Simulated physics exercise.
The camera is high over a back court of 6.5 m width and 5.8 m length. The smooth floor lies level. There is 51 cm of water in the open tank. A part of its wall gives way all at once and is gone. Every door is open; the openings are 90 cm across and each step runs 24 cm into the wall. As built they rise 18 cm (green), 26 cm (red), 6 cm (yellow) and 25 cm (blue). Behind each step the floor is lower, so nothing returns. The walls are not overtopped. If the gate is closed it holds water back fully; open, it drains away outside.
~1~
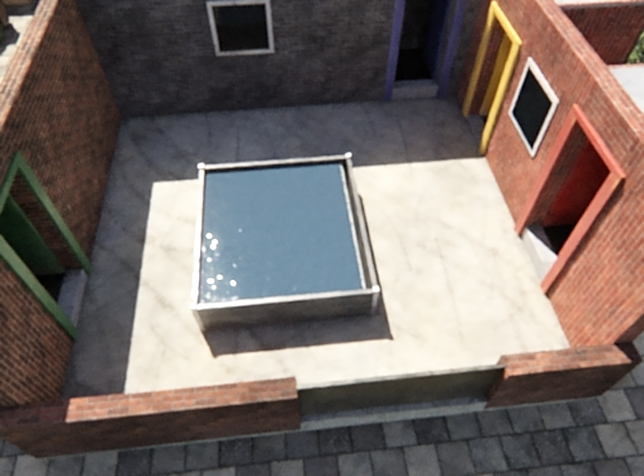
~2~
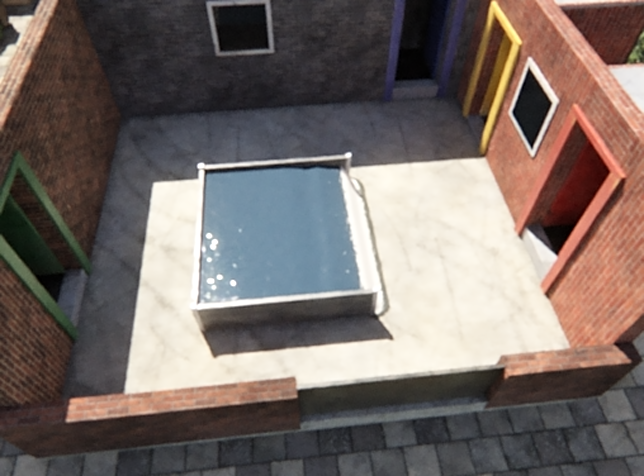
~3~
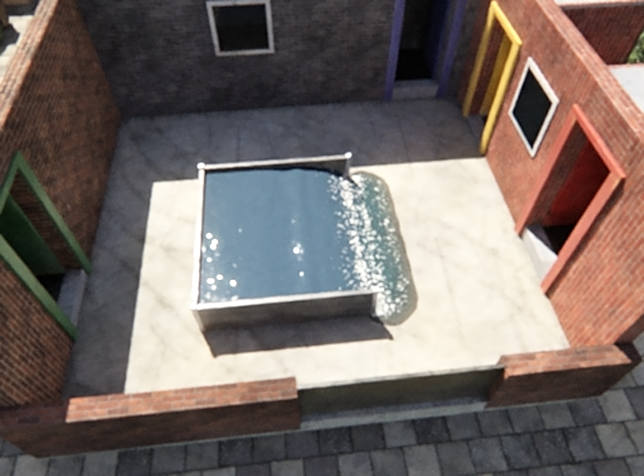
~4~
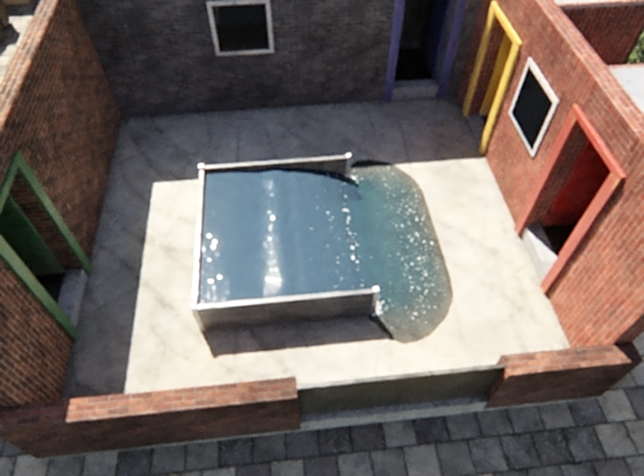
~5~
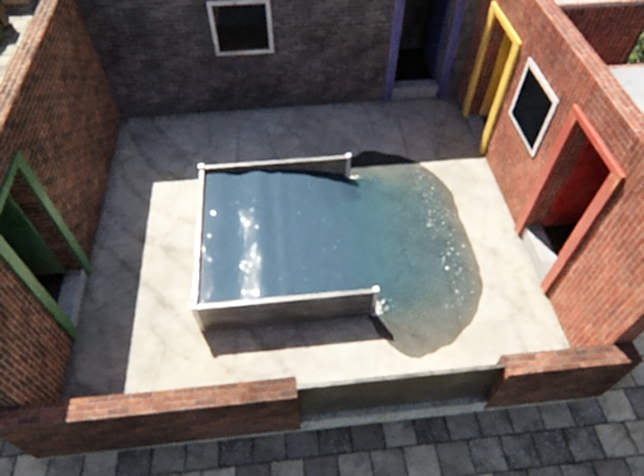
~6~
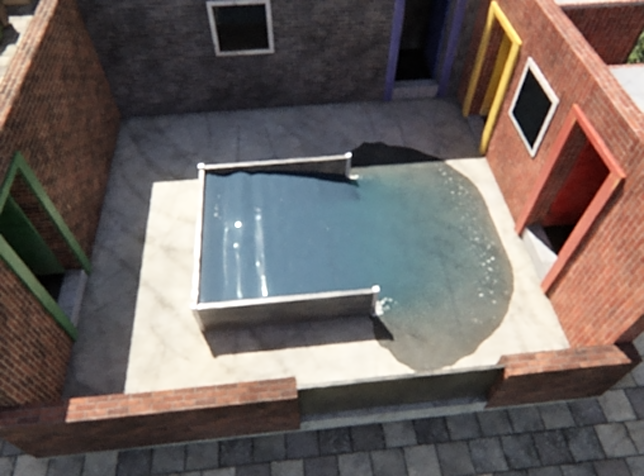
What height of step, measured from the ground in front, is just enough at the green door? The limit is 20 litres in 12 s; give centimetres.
At least 6 cm or so.
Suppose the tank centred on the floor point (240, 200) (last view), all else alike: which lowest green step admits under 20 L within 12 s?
Some 8.5 cm.
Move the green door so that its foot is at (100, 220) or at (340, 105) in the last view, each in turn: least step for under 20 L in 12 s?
About 9.5 and 6.5 cm.
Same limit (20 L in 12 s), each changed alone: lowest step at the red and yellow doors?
Roughly 26 cm at red and 13.5 cm at yellow.
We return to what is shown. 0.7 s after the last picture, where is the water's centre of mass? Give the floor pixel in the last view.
Near (347, 241).
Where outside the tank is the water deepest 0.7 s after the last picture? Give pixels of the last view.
Around (521, 239).
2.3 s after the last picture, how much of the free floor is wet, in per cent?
Some 40 per cent of it.
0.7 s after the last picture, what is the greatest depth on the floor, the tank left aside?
Roughly 34 cm.
Then, 0.7 s after the last picture water covers 35 % of the floor, deepest (34 cm) near (521, 239); it has not reached the green door.
Then, 2.3 s after the last picture water covers 40 % of the floor, deepest (35 cm) near (581, 372); it has not reached the green door.
Then, 11.3 s after the last picture water covers 100 % of the floor, deepest (13 cm) near (204, 212); 9 cm at the green door, 0 litres in over its 18 cm step.
At the green door as built, the water peaked near 11 cm, 10.9 s after the last picture.
Run again over the same 12 s with other heights there, 30 litres in over 5 cm, 15 litres over 6.5 cm. The limit of 20 litres is kept from about 6 cm up.
